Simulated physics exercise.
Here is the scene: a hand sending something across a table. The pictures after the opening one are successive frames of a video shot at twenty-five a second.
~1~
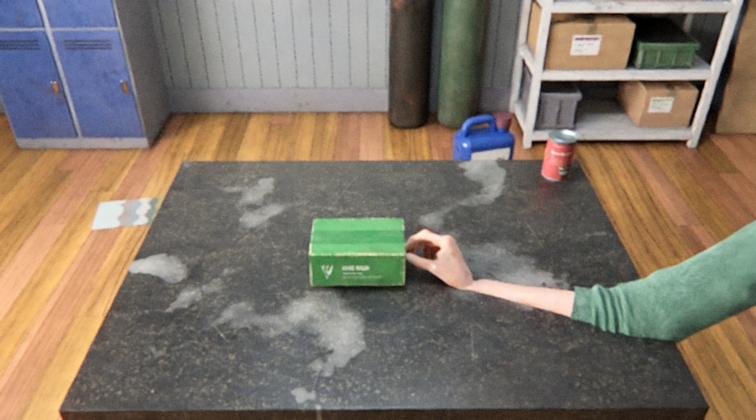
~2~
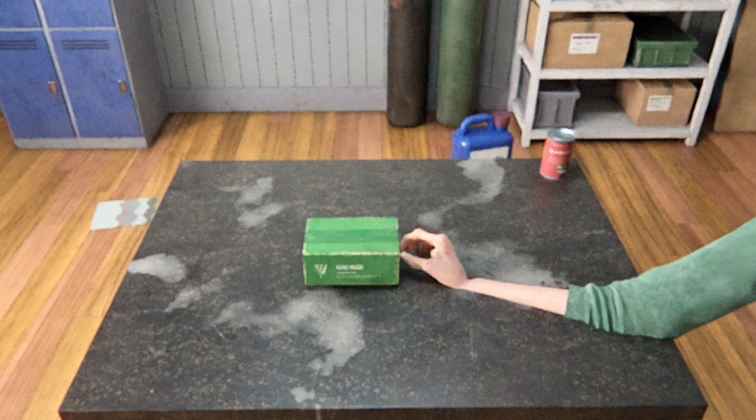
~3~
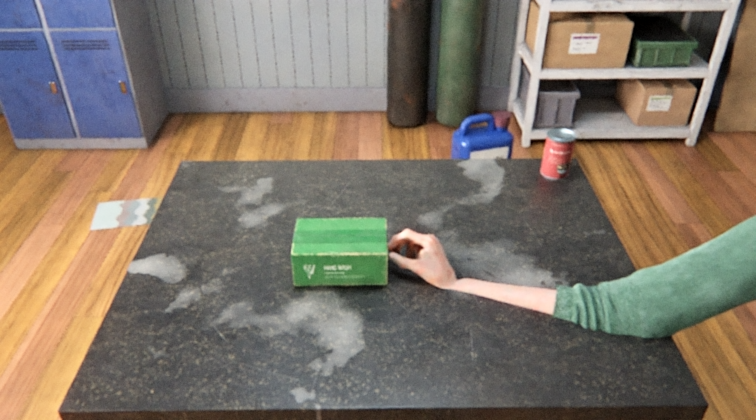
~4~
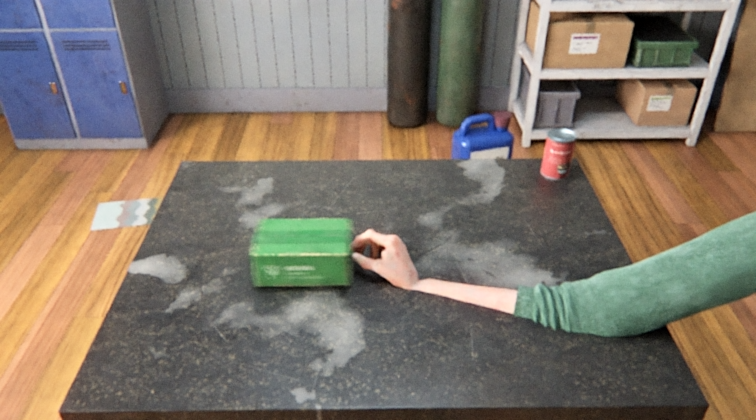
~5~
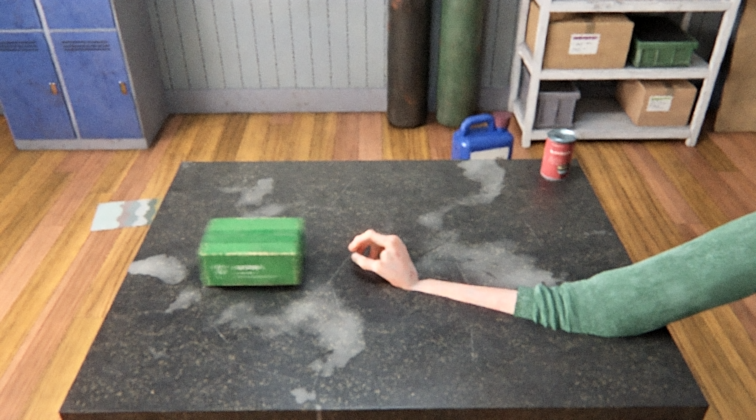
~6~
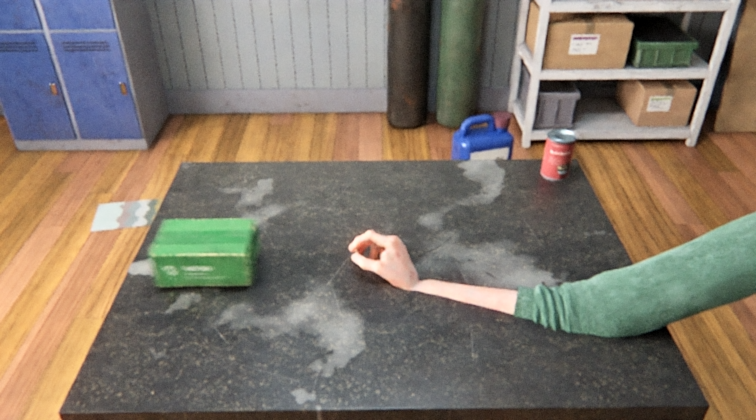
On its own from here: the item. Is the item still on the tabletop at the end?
I think it will part with the table.
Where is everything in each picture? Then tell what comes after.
The first frame shows under the hand; green box (358, 252).
The second frame shows under the hand; green box (352, 251).
The third frame shows under the hand; green box (341, 251).
The fourth frame shows green box (304, 252).
The fifth frame shows green box (255, 251) displaced a little.
The sixth frame shows green box (207, 252) displaced about its own width.
Then, 0.20 s past the last view, green box now off the table.
Then, 0.40 s past the last view, things are still on the move.
Finally, off the table, green box.
